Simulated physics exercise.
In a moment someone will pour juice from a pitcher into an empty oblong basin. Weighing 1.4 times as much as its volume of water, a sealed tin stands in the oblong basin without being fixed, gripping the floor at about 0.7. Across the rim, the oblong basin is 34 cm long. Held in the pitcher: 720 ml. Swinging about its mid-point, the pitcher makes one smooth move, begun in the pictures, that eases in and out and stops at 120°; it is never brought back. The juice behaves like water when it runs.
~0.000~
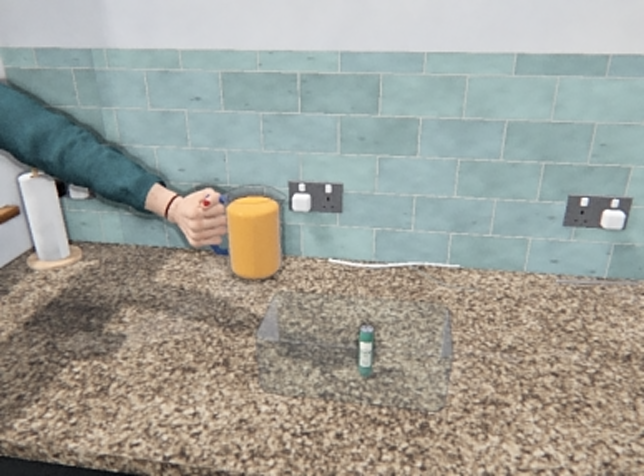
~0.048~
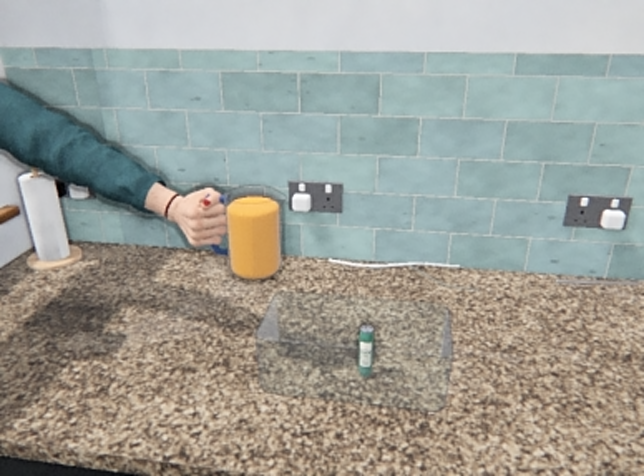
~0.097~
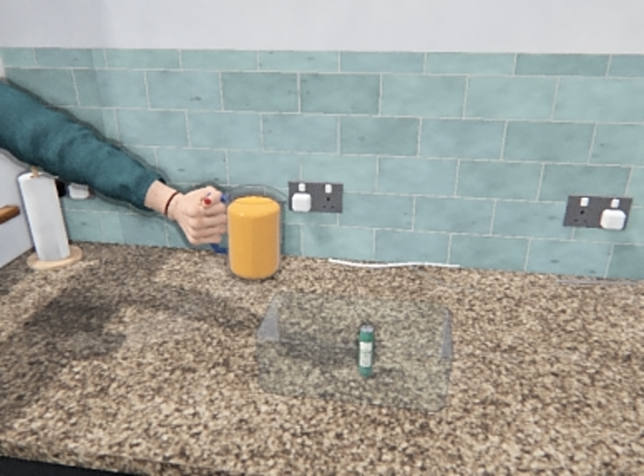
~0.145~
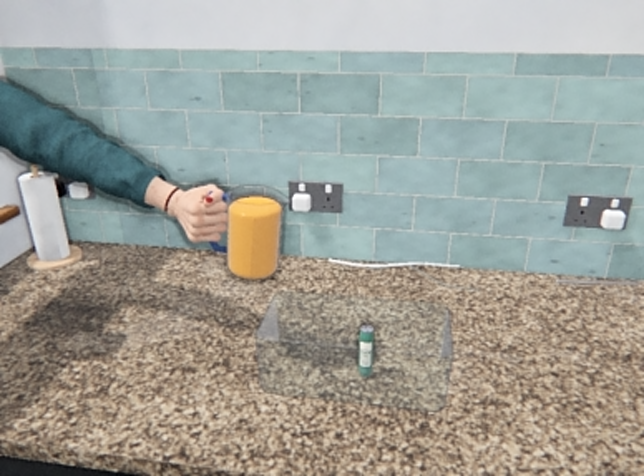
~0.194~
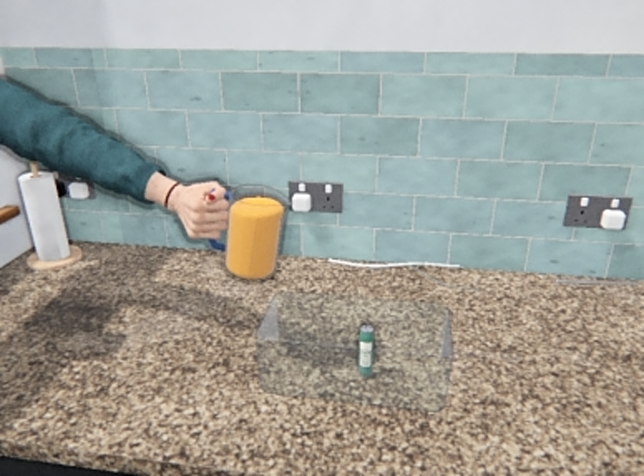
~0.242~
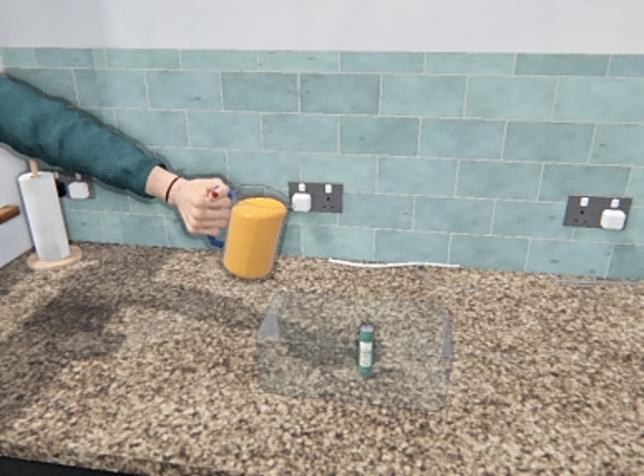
A pitcher of orange juice, gripped by a hand in a teal sleeve, starts upright above a speckled counter, barely moving at first. It then leans slightly to the right, the hand rising a little with the handle, while the clear basin and small green tin below stay still.
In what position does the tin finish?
It finishes upright.
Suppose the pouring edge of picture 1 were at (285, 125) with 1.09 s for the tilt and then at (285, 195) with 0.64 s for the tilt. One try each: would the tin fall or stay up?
The tin overturns the first time and stays vertical the second time.
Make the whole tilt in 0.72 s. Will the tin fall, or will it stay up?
Result: Tin upright.
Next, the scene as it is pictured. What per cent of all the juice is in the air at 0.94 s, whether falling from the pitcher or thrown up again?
Near 24 percent.
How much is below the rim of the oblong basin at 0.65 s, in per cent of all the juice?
Around 3 percent.
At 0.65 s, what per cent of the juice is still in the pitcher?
Roughly 82 per cent.
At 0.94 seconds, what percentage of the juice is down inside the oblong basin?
Some 54 per cent.
Then, 0.65 s in, the tilt is 77° and 82 per cent is still to pour; the tin stands where it began.
Then, 0.94 s in, the tilt is 115° and 23 per cent is still to pour; the tin stands where it began.
Then, 1.25 s in, the tilt is 120° and 0 per cent is still to pour; the tin stands where it began.
Then, 1.59 s in, the tilt is 120° and 0 per cent is still to pour; the tin stands where it began.
Finally, the tin stands where it began.
